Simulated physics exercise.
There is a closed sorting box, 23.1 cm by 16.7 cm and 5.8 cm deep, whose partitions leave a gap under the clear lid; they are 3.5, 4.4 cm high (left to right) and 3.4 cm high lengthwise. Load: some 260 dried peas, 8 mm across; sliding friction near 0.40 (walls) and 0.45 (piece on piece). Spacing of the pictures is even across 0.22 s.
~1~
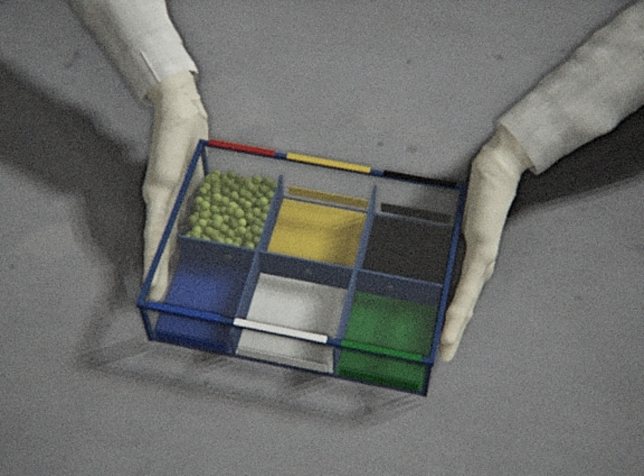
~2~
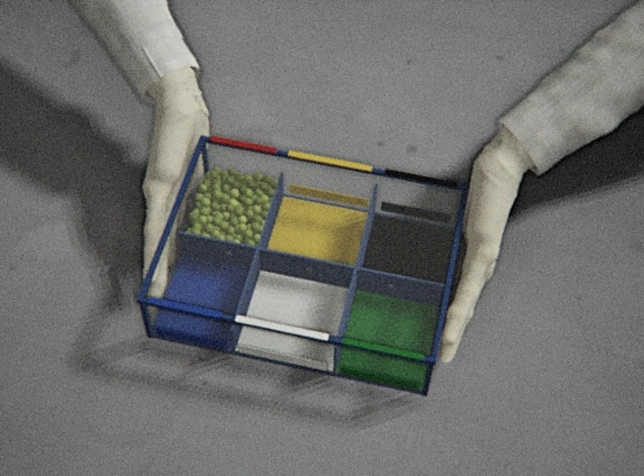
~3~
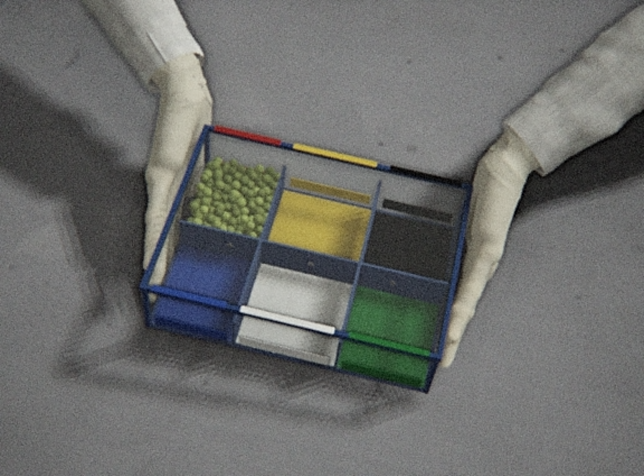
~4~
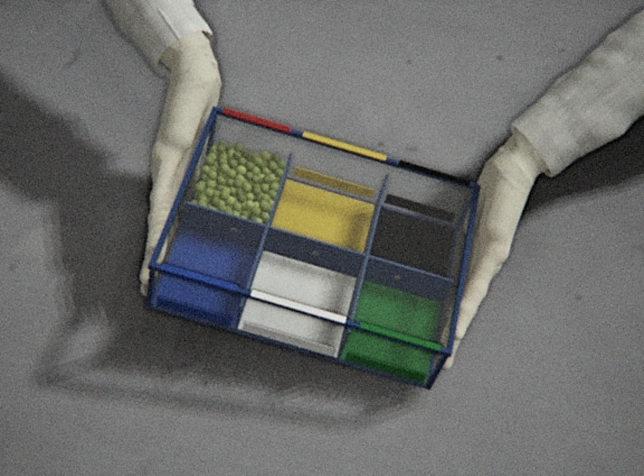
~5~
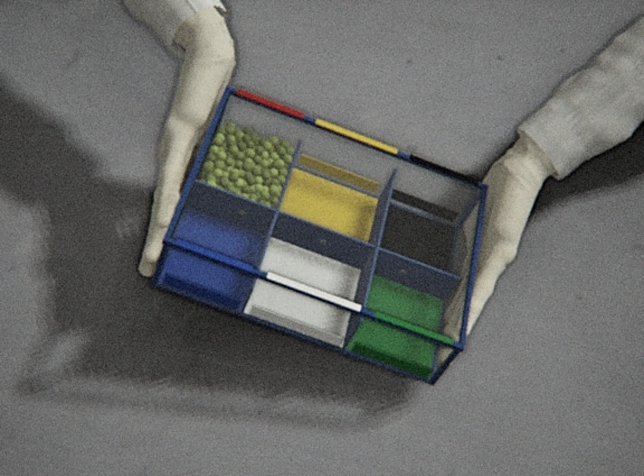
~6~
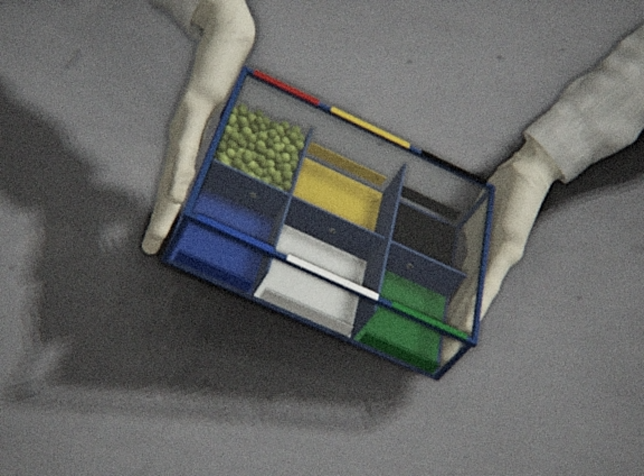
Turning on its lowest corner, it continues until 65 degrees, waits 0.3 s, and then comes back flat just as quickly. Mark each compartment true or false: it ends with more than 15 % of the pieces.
Red compartment: True, blue compartment: False, green compartment: False, yellow compartment: True, white compartment: False, black compartment: False.
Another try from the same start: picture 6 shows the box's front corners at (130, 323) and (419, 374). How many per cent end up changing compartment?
It would come to roughly 35 percent.
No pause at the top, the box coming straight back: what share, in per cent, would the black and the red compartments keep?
Final amounts, black 5% and red 70%.
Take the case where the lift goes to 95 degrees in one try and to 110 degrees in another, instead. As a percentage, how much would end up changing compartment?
Some 65 and 90 per cent.
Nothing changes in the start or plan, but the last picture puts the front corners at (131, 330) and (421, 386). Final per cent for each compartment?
It comes out as red at 65 percent, blue at 30 percent, green at 0 percent, yellow at 0 percent, white at 0 percent and black at 0 percent.
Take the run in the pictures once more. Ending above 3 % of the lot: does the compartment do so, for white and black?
So white is a miss and black is a pass.
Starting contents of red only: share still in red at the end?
Around 60 percent stays put.
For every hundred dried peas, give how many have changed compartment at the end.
Roughly 40 in a hundred.
Then, 0.53 s after the last picture, tilt 65 degrees; red 70 %, yellow 25 %.
Then, 0.89 s after the last picture, tilt 36 degrees; red 60 %, yellow 30 %, black 5 %.
Then, 1.34 s after the last picture, tilt 0 degrees; red 60 %, yellow 30 %, black 5 %.
In the end, red 60 %, blue 0 %, green 0 %, yellow 30 %, white 0 %, black 5 %.
